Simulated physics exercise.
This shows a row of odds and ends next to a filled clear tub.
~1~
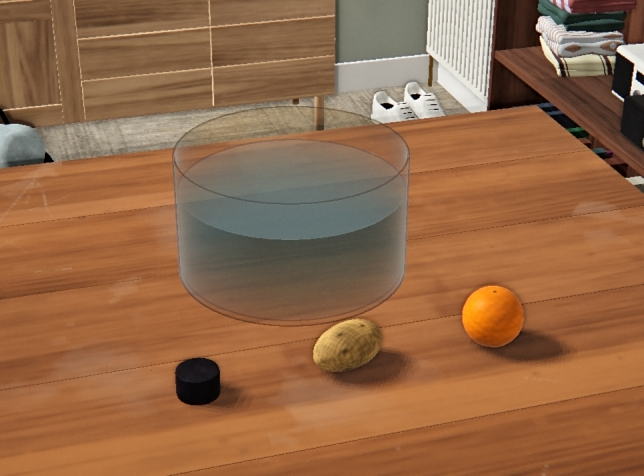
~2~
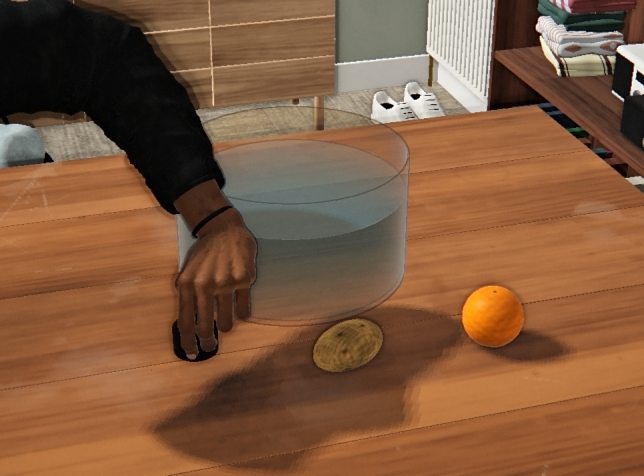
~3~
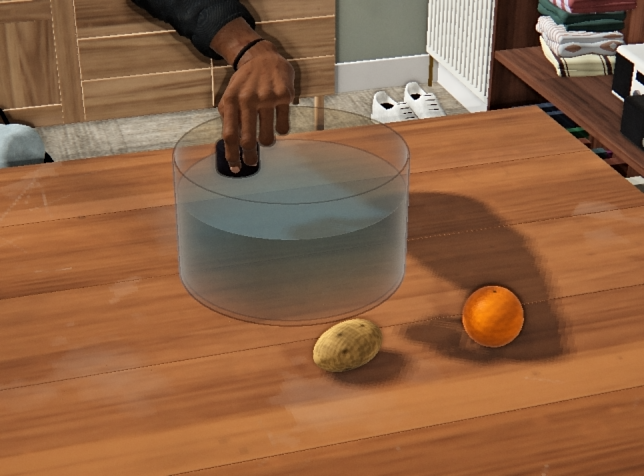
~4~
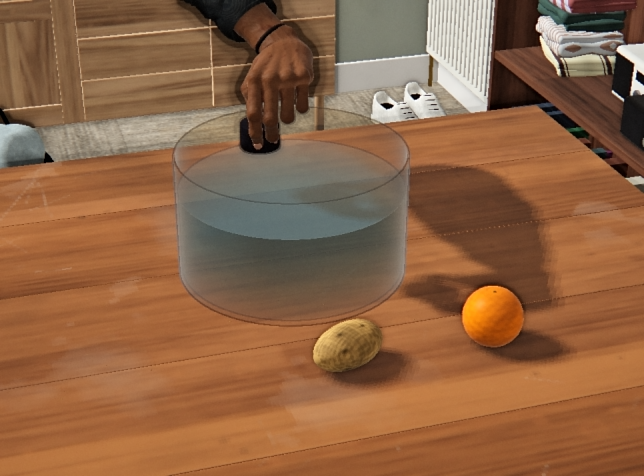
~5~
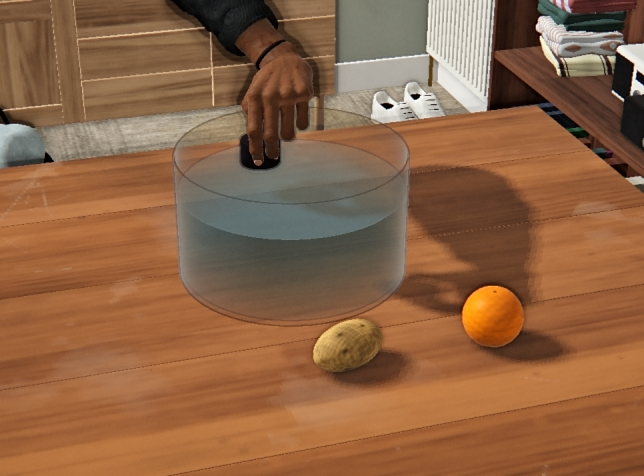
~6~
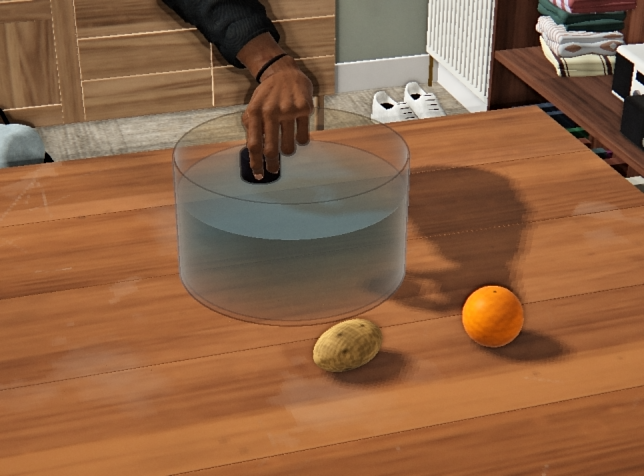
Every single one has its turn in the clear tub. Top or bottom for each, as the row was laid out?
Left drops down, middle drops down, right stays afloat.
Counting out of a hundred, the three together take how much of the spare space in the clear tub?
That comes out at around 12 percent.
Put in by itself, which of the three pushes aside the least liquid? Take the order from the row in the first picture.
My answer: The item at the left end.
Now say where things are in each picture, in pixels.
In the first frame, the row from the left; iron weight (198, 381); potato (348, 345); orange (493, 316).
In the second frame, a hand picks up the iron weight; iron weight (195, 338); orange (493, 316).
In the third frame, it is carried over; iron weight (237, 156); potato (348, 345).
In the fourth frame, it is above the clear tub; iron weight (260, 135); orange (493, 316).
In the fifth frame, it comes down; iron weight (260, 150); potato (348, 345).
In the sixth frame, it is just over the surface; iron weight (261, 164); potato (348, 345); orange (493, 316).
A moment on, the iron weight drops to the bottom.
Further on, the potato drops to the bottom.
When it is over, the orange stays afloat; afloat, orange.
